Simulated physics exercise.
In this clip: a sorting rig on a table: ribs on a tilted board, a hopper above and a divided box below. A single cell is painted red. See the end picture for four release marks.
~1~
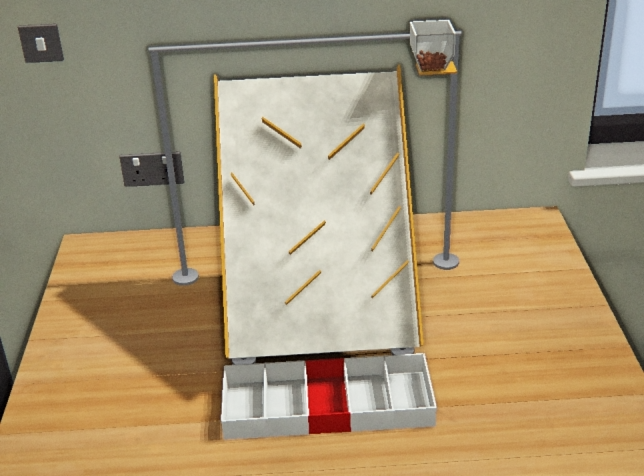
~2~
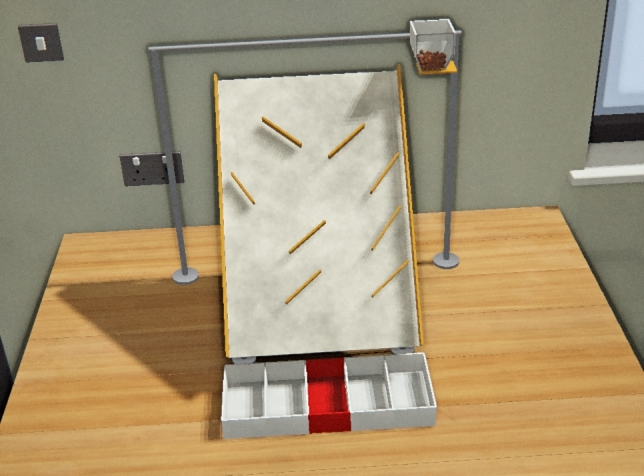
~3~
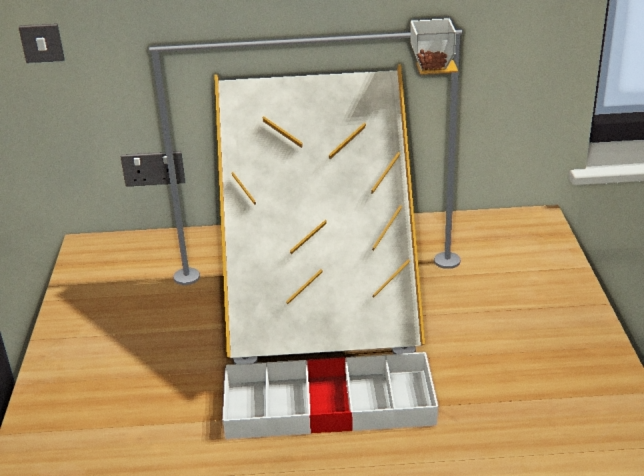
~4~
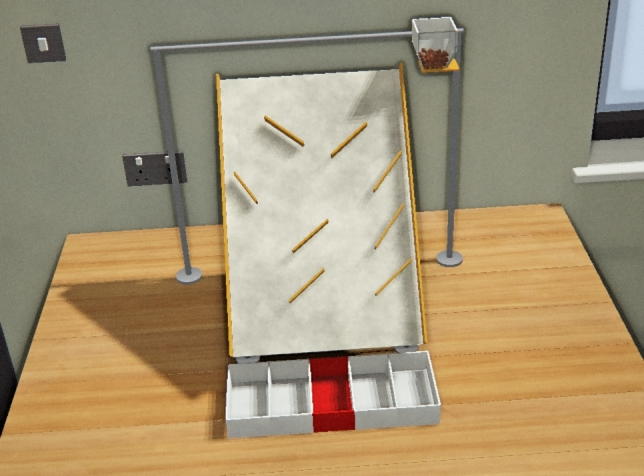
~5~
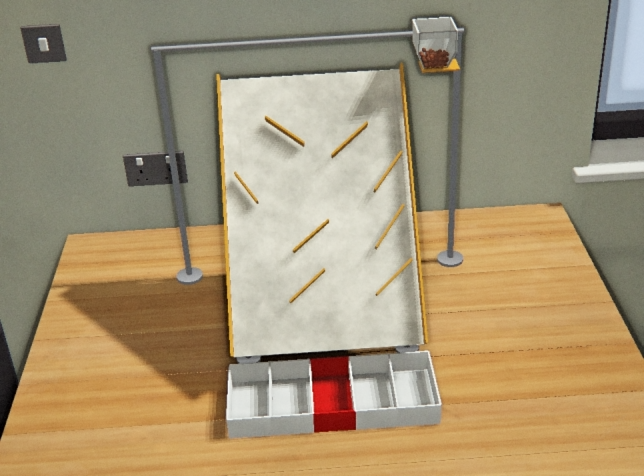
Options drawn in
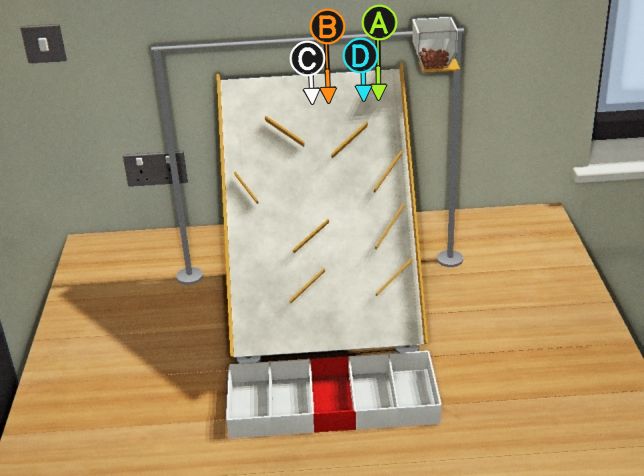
At the start, a tilted board with slanted ribs stands on a wooden table, with a clear hopper of reddish-brown pellets above its right side and a divided box below, its middle cell red. The view shifts very slightly, while the pellets stay in the hopper and nothing else visibly moves.
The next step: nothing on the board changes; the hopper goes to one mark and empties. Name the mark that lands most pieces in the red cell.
Go for A.
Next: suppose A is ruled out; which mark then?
That is mark D.
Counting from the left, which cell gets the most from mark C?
The first from the left.
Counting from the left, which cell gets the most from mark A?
The third.
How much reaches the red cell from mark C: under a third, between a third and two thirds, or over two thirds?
Under a third.
On the marked copy, mark A meets the board at (378, 94); mark B meets the board at (328, 97); mark C meets the board at (312, 98); mark D meets the board at (363, 95).
With A, close to half in the red cell, close to a quarter in other cells, a small share held on the board, a small share outside the box.
With B, none at all in the red cell, all but a few in other cells, only a few outside the box.
With C, only a few in the red cell, all but a few in other cells, only a few outside the box.
With D, close to a third in the red cell, close to half in other cells, a small share outside the box.
